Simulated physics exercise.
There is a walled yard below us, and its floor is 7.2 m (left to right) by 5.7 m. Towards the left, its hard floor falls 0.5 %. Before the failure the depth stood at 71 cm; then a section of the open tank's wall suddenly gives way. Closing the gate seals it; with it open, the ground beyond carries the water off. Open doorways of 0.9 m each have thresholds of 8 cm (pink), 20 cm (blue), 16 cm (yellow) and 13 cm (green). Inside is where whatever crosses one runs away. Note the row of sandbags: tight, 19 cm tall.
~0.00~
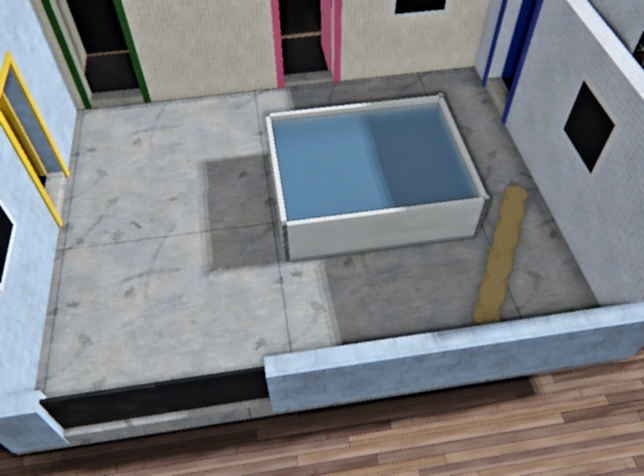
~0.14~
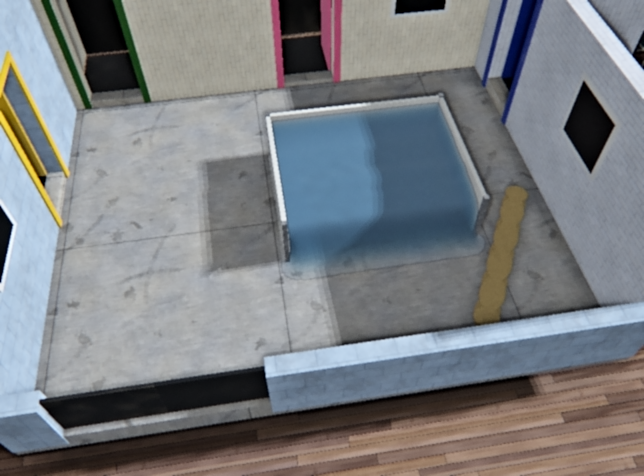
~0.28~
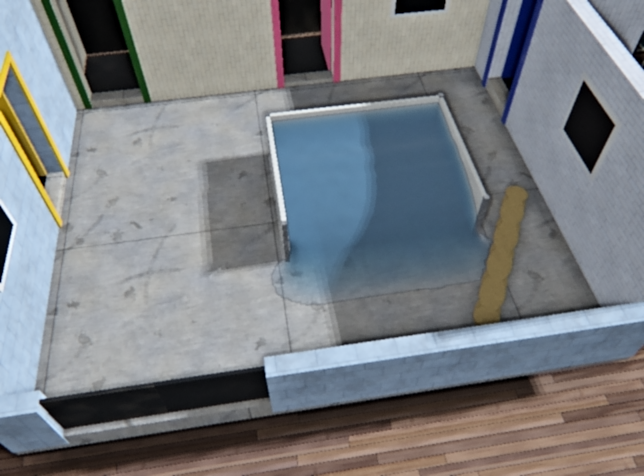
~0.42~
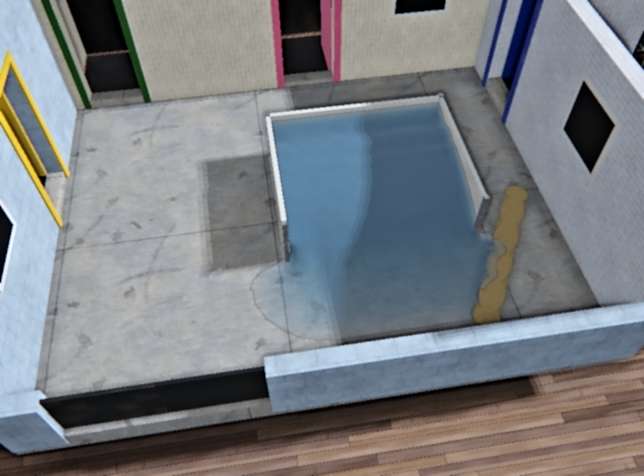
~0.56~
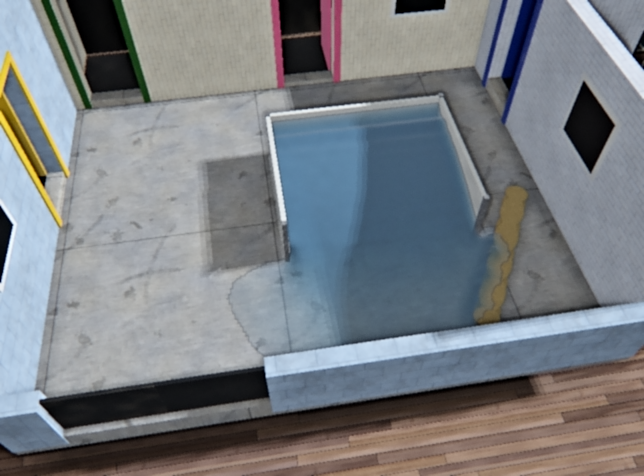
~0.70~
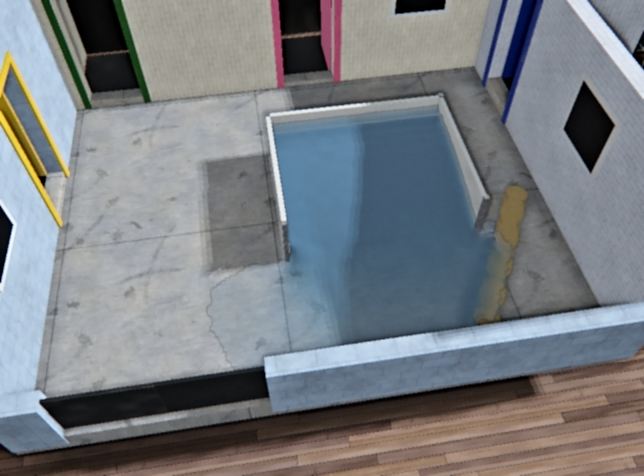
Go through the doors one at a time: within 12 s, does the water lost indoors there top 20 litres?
Result: At the pink door the inflow will be out of bounds; at the blue door the inflow will be within bounds; at the yellow door the inflow will be within bounds; at the green door the inflow will be out of bounds.
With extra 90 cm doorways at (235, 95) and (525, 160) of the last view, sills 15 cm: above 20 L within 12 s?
The first doorway stays inside and the second stays inside.
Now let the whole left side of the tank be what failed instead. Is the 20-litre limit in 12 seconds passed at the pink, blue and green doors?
At pink the amount is beneath the mark, at blue it is beneath the mark, and at green it is higher than the mark.
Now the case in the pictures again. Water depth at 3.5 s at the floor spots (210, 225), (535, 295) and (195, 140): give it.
I'd read it as roughly 1, 19 and 0 cm, in that order.
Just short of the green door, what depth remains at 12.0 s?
Depth: ~ 15.0 cm.
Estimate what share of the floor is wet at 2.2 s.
Roughly 35 % of the floor.
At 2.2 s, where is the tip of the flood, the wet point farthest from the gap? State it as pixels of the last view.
Near (31, 421).
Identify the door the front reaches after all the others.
The answer is the pink door.
After 1.4 s water covers 25 % of the floor and is deepest (57 cm) near (450, 357); pink door not reached, blue door not reached, yellow door not reached, green door not reached.
After 2.2 s water covers 35 % of the floor and is deepest (50 cm) near (602, 334); pink door not reached, blue door not reached, yellow door not reached, green door not reached.
After 3.5 s water covers 60 % of the floor and is deepest (36 cm) near (31, 421); pink door not reached, blue door 4 cm at the sill, 0 L in, yellow door 12 cm at the sill, 0 L in, green door not reached.
After 7.0 s water covers 95 % of the floor and is deepest (20 cm) near (77, 118); pink door 16 cm at the sill, 8 L in, blue door 7 cm at the sill, 0 L in, yellow door 9 cm at the sill, 0 L in, green door 18 cm at the sill, 112 L in.
After 12.0 s water covers 95 % of the floor and is deepest (16 cm) near (505, 192); pink door 10 cm at the sill, 60 L in, blue door 10 cm at the sill, 0 L in, yellow door 14 cm at the sill, 0 L in, green door 15 cm at the sill, 129 L in.
